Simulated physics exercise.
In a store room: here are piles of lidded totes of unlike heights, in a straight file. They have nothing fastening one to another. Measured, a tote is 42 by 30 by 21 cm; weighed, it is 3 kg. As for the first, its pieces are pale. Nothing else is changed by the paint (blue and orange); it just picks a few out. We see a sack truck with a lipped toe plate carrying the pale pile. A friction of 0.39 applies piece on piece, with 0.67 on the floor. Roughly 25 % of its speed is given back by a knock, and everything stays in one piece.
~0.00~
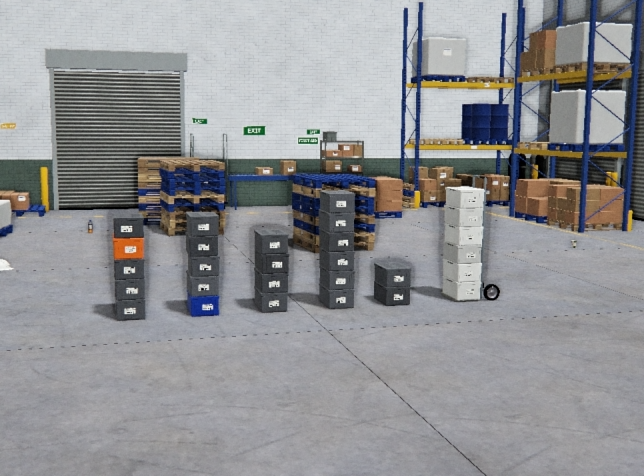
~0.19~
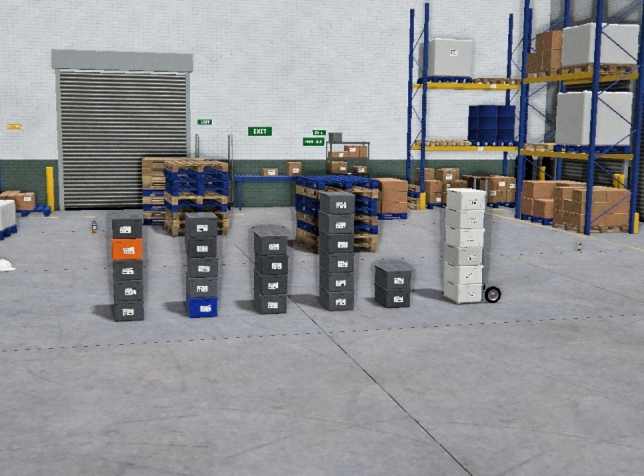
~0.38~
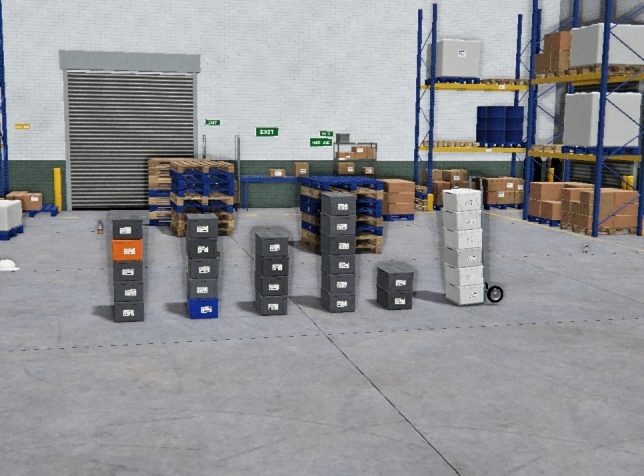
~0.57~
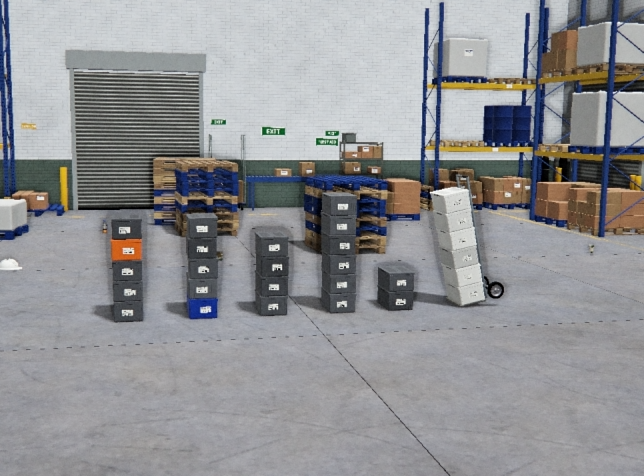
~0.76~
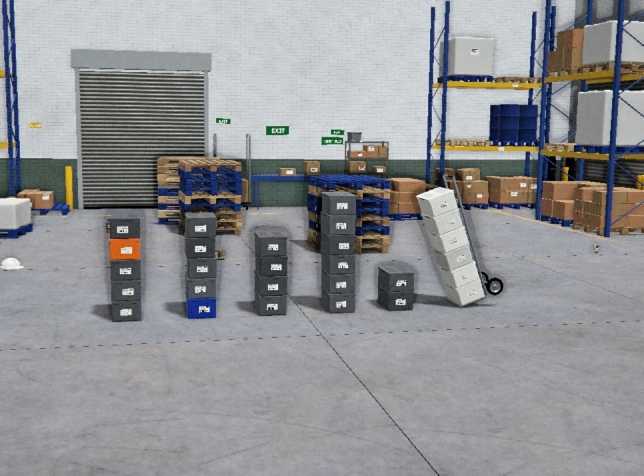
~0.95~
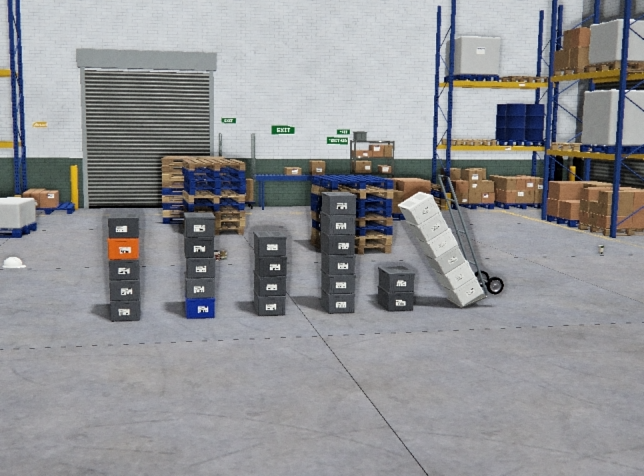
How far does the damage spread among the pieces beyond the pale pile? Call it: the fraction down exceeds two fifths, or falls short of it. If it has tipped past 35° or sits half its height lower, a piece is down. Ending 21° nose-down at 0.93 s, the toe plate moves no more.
It falls short of two fifths.
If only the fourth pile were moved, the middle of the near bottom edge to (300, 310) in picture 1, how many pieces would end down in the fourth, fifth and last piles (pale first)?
Per pile - fourth: 0, fifth: 0, last: 0.
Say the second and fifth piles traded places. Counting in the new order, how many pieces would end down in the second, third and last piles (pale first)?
After the swap, the second pile would have 4 down, the third 6 and the last 0.
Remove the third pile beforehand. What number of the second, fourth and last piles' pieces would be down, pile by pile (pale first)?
Pile by pile: Second 0, fourth 0, last 0.
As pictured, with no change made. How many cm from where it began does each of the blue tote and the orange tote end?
Distance from start in cm - blue 0, orange 0.
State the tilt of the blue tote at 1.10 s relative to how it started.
Something like 0°, give or take.
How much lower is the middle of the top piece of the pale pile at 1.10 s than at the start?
20 cm lower.
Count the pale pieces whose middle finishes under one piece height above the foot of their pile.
The count is 3.
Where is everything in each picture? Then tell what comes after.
In the first frame (we follow the side turned to the camera; the camera moves round a little), truck frame (484, 202) 0° forward; blue tote (205, 307); orange tote (129, 249); no other piece has moved.
Truck frame (486, 204) 0° forward; orange tote (127, 250), in the second frame.
Truck frame (482, 204) 4° forward, top of the pale pile leaning 4°; orange tote (127, 251); no other piece has moved, in the third frame.
Truck frame (471, 202) 12° forward, top of the pale pile leaning 12°; blue tote (204, 309); no other piece has moved, in the fourth frame.
Truck frame (460, 201) 18° forward, top of the pale pile leaning 20°; orange tote (125, 250); no other piece has moved, in the fifth frame.
Truck frame (456, 202) 21° forward, top of the pale pile leaning 31°; orange tote (123, 249); blue tote (201, 309); no other piece has moved, in the sixth frame.
Around 1.10 s, 6 of the pale pile down; none of the 22 other totes down.
Around 1.34 s, 6 of the pale pile down; none of the 22 other totes down, 3 disturbed.
Finally (2.5 s), 6 of the pale pile down; none of the 22 other totes down, 6 disturbed; orange tote unmoved; blue tote unmoved. That is 0 per cent. Seen by the last camera, middles, orange tote near (124, 246), blue tote near (200, 304).
